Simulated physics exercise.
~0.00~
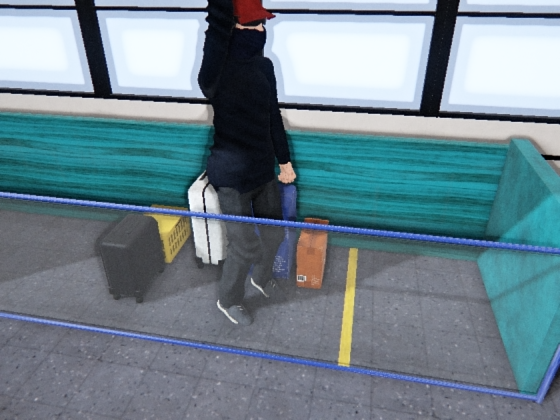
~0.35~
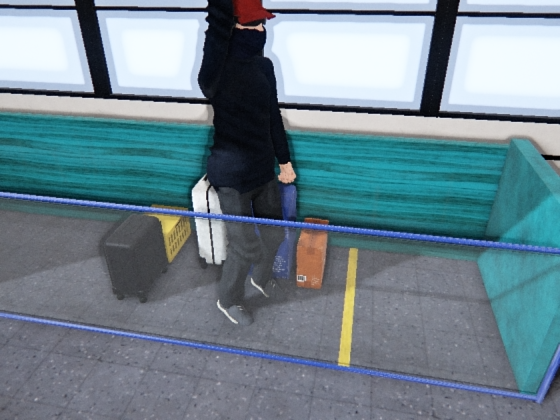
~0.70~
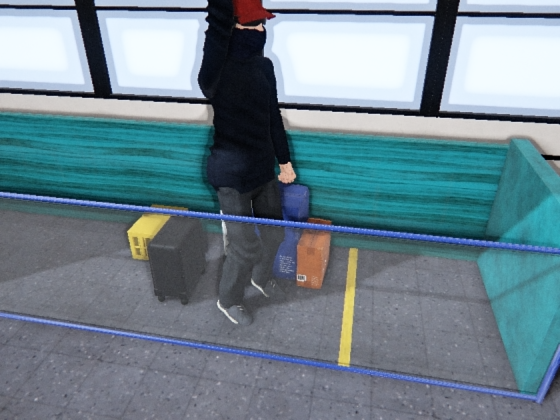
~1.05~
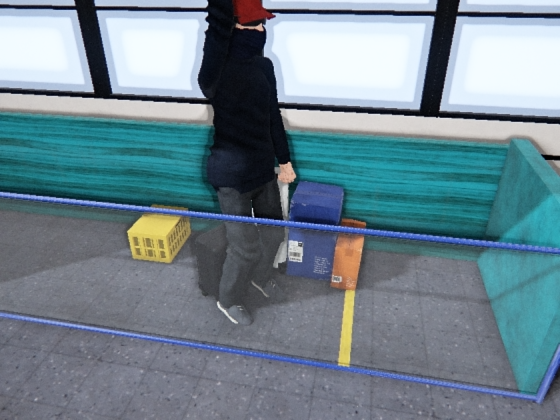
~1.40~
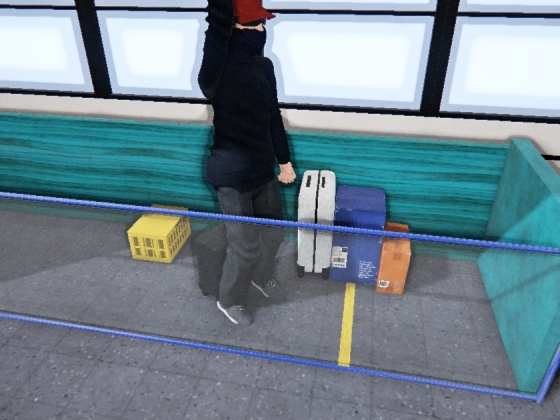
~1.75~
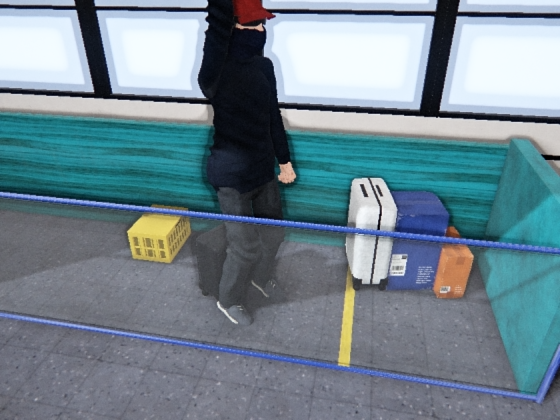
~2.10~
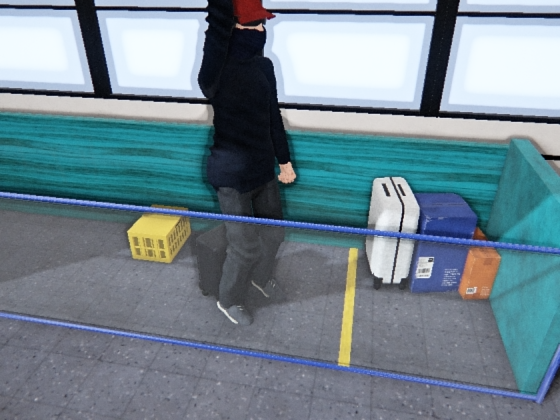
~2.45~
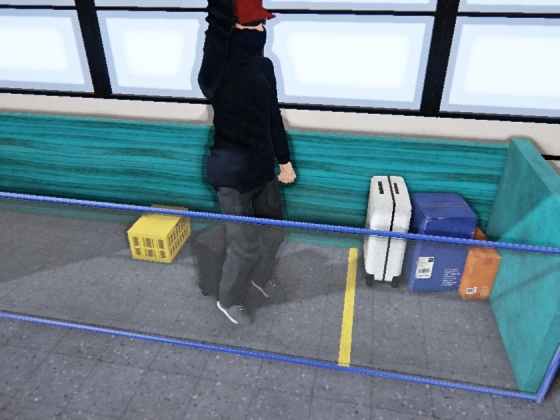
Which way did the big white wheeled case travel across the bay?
The big white wheeled case travelled to the right, passing behind the traveller and going beyond the yellow line.
